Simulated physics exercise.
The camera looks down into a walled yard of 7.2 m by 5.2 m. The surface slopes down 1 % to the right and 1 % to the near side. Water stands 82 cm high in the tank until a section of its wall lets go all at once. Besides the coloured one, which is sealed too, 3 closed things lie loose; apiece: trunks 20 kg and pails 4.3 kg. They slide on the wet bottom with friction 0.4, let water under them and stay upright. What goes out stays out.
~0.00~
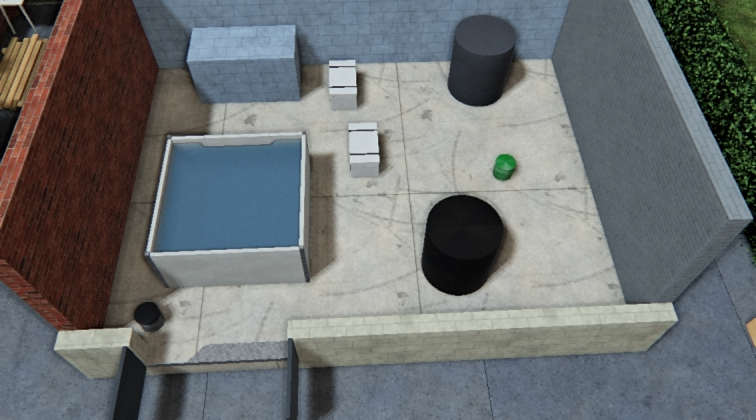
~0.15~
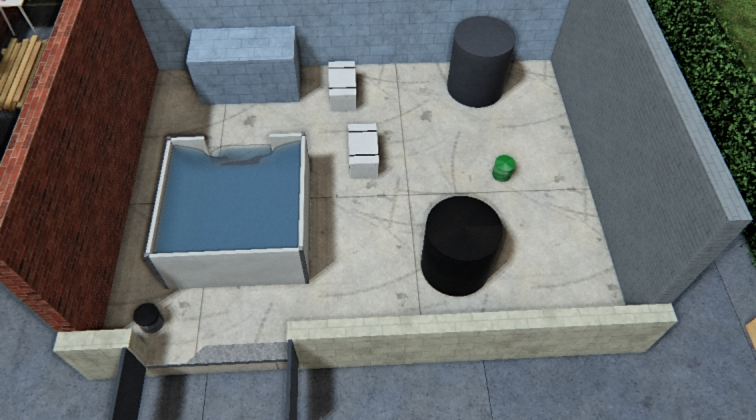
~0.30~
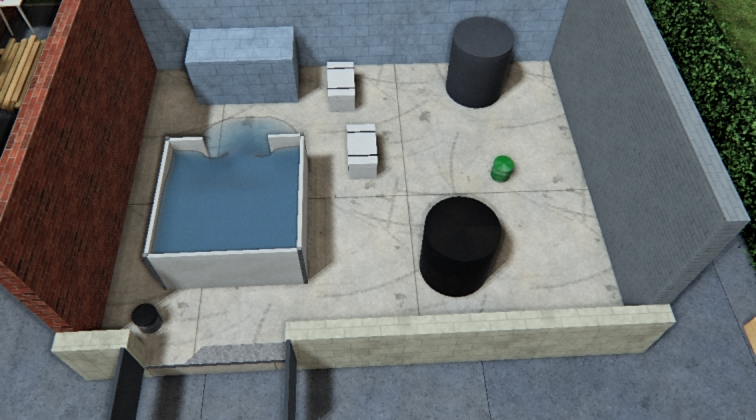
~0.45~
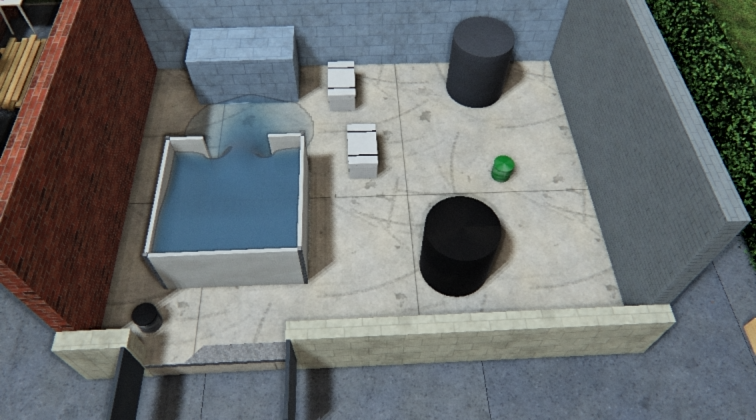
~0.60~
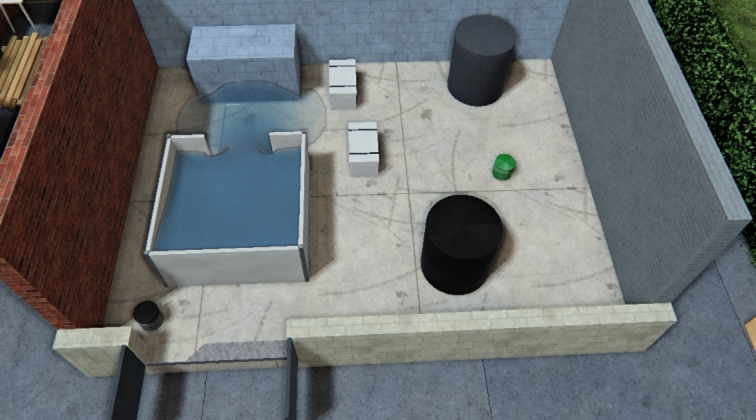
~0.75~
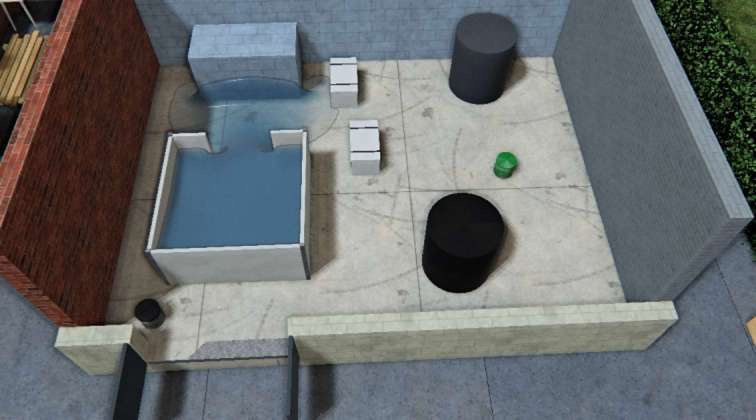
The clip opens on a walled yard seen from above, with a square tank of blue water, pale blocks, dark cylinders and a small green pail. A gap opens in the tank's far wall, and water pours through, fanning across the ground to the blue-grey block while the pail stays still.
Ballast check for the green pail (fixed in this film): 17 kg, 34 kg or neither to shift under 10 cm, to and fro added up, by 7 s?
Verdict: Only the higher weight holds it.
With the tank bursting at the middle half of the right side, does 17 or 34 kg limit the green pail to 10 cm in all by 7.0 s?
In that case neither load is enough.
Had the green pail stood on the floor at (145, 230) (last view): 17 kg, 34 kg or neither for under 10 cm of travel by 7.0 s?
Neither holds.
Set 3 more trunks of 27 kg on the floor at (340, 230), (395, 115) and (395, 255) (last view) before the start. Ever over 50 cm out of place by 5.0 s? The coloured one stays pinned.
In that order: Under, more, short of it.
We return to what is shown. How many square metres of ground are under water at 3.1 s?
Roughly 22 m2.
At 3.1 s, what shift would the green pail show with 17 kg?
About 0 cm.
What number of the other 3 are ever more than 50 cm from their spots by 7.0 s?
That makes 3.
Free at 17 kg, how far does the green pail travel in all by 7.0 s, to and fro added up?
Some 30 cm in all.
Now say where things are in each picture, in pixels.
The green pail at (506, 162) rests on the ground; 3.6 m2 under water; 0 of 4 have shifted, in the first picture.
The green pail at (505, 163), on the bottom; water covers 4.2 m2; 0 of 4 have shifted, in the second picture.
The green pail at (504, 163), on the bottom; water covers 5.2 m2; 0 of 4 have shifted, in the third picture.
The green pail at (504, 163), on the bottom; water covers 6.2 m2; 0 of 4 have shifted, in the fourth picture.
The green pail at (505, 162), on the bottom; water covers 6.6 m2; 0 of 4 have shifted, in the fifth picture.
The green pail at (507, 160), on the bottom; 7.2 m2 under water; 0 of 4 have shifted, in the sixth picture.
After 1.4 s the green pail would be 0 cm from its start with 17 kg and 0 cm from its start with 34 kg; 0 cm of water round it then.
After 3.1 s the green pail would be 0 cm from its start with 17 kg and 0 cm from its start with 34 kg; 3 cm of water round it then.
After 4.9 s the green pail would be 16 cm from its start with 17 kg and 0 cm from its start with 34 kg; 8 cm of water round it then.
After 7.0 s the green pail would be 25 cm from its start with 17 kg and 0 cm from its start with 34 kg; 6 cm of water round it then.
